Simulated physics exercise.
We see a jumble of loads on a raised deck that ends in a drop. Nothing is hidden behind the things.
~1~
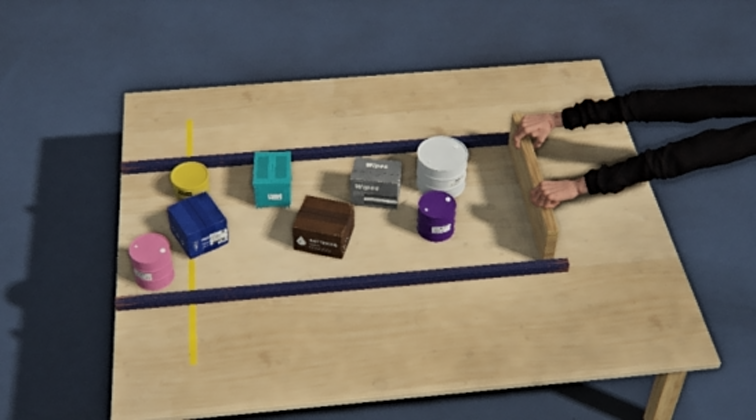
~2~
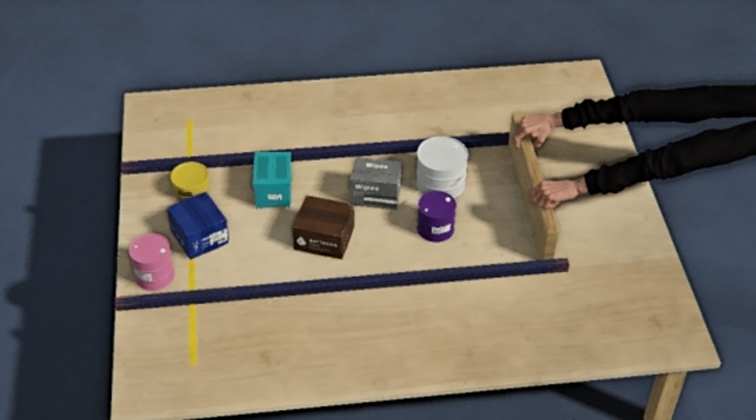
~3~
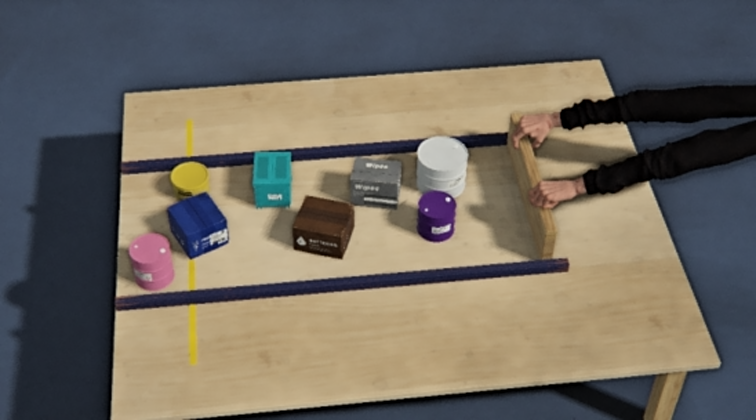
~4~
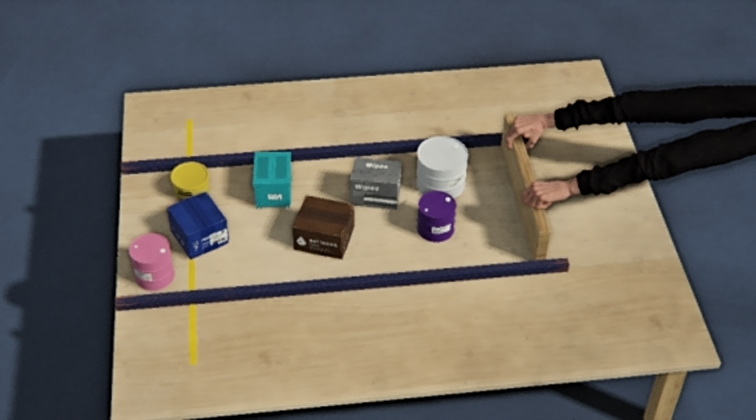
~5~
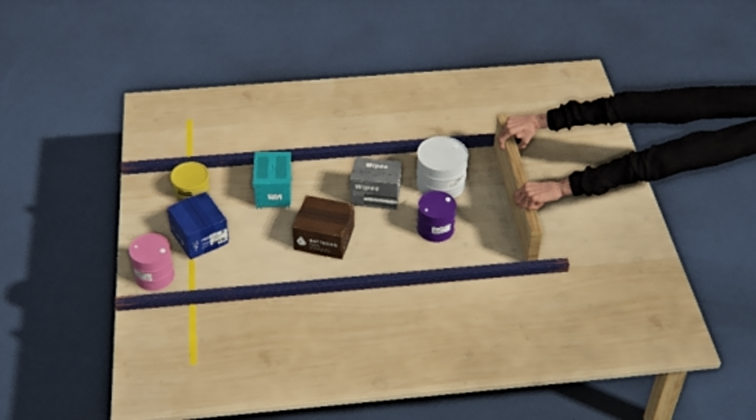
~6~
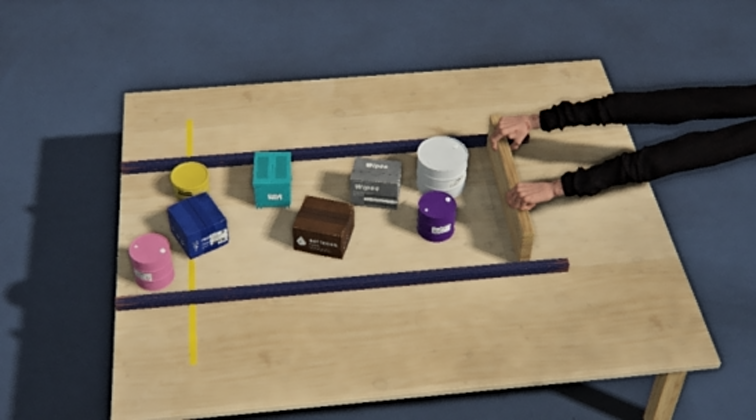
The clip opens on a wooden table where boxes and round containers in various colours sit between two dark rails, with yellow tape crossing at the left. Two hands hold a wooden plank upright at the right, still at first. Then they slide it slightly left, while the objects stay put.
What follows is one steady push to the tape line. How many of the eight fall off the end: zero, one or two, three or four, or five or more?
The number that fall off is three or four.
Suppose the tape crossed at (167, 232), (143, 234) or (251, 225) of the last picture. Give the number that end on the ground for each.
The counts: 6, 7 and 0.
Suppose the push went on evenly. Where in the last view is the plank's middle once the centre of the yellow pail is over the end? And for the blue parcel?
At (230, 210) for the yellow pail; at (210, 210) for the blue parcel.
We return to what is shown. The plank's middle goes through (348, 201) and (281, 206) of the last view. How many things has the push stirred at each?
First 5, then 7.
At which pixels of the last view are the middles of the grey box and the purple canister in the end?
Near (137, 216) and (170, 236).
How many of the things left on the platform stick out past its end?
Overhanging: 2.
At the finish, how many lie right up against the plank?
The number is 2.
A little later, none off yet; pink canister at rest near (152, 262); yellow pail at rest near (191, 184); blue parcel at rest near (198, 225).
When it is over, the number that fall off is three or four; down, turquoise tote, blue parcel, yellow pail and pink canister.
